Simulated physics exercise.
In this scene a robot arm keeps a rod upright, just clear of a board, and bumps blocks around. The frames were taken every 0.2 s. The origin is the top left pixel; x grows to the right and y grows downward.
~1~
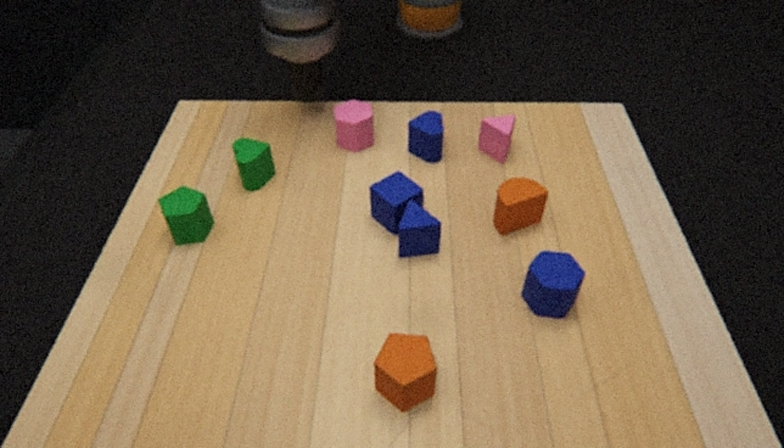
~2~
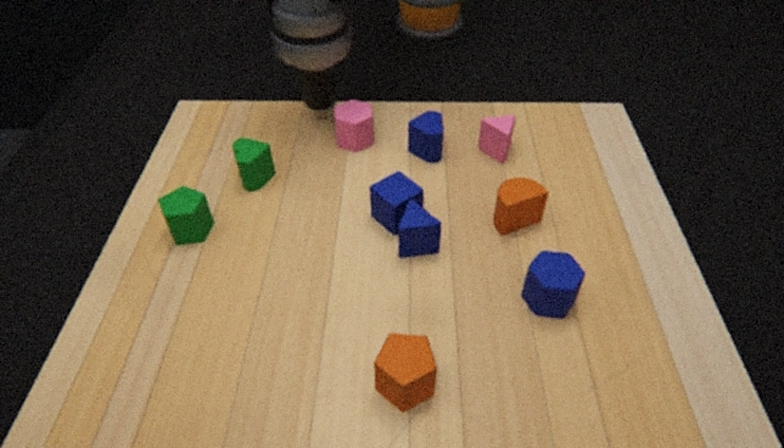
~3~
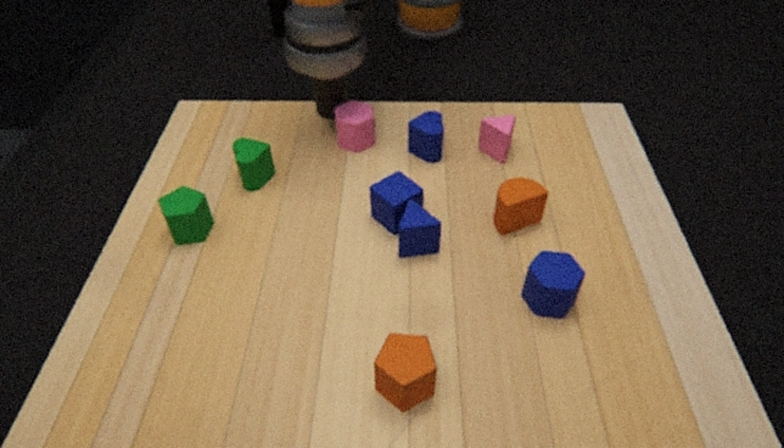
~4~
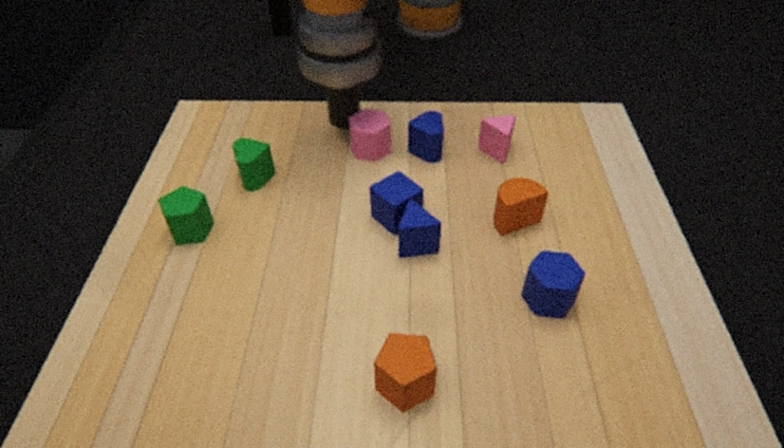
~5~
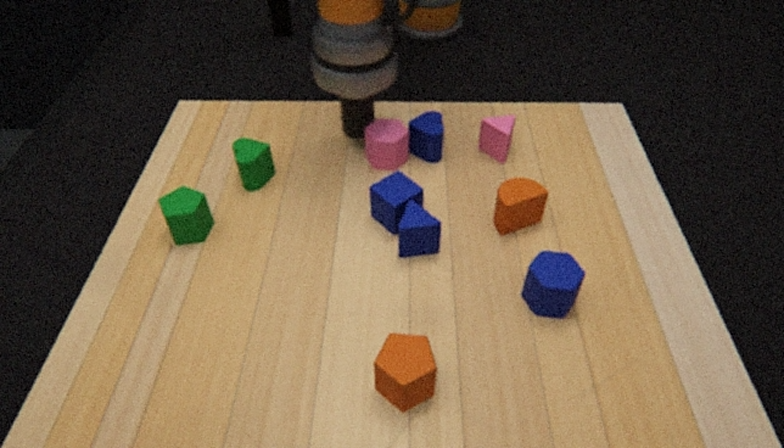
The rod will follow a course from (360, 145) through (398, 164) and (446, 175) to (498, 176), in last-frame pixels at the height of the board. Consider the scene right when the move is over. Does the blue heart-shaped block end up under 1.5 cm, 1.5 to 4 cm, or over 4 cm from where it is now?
That block covers short of 1.5 cm.
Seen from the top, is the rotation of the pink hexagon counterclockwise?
No, that is not how it ends up.
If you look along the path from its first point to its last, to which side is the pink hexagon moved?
Over to the right.
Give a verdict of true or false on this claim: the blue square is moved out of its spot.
False.
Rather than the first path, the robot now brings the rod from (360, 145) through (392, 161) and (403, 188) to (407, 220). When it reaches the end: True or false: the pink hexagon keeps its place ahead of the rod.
The claim does not hold.
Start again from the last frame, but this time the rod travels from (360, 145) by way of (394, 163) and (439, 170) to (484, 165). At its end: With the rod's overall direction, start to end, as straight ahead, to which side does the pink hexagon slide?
It goes right.
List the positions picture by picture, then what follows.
Lower end of the rod at (309, 95), tops of blocks, pink hexagon at (353, 111), blue square at (397, 187), blue heart-shaped block at (429, 122), pink triangular piece at (502, 122), orange half-round block at (520, 189), in the first picture.
Rod at (320, 103), blocks as before, in the second picture.
Rod at (332, 111), blocks as before, in the third picture.
Rod at (345, 120), pink hexagon at (370, 120), in the fourth picture.
Rod at (359, 130), pink hexagon at (387, 129), blue square at (397, 187), blue heart-shaped block at (429, 122), pink triangular piece at (502, 122), orange half-round block at (520, 189), in the fifth picture.
On the path given first. One third of the way, rod at (399, 149); pink hexagon at (429, 149).
Two thirds of the way, rod at (448, 160); pink hexagon at (476, 165), turned 30° clockwise; blue heart-shaped block at (433, 122), turned 15° anticlockwise.
At the end, rod at (500, 161); pink hexagon at (505, 172), turned 100° clockwise; blue square not moved; blue heart-shaped block at (433, 122), turned 15° anticlockwise; pink triangular piece not moved; orange half-round block at (527, 199), turned 20° anticlockwise.
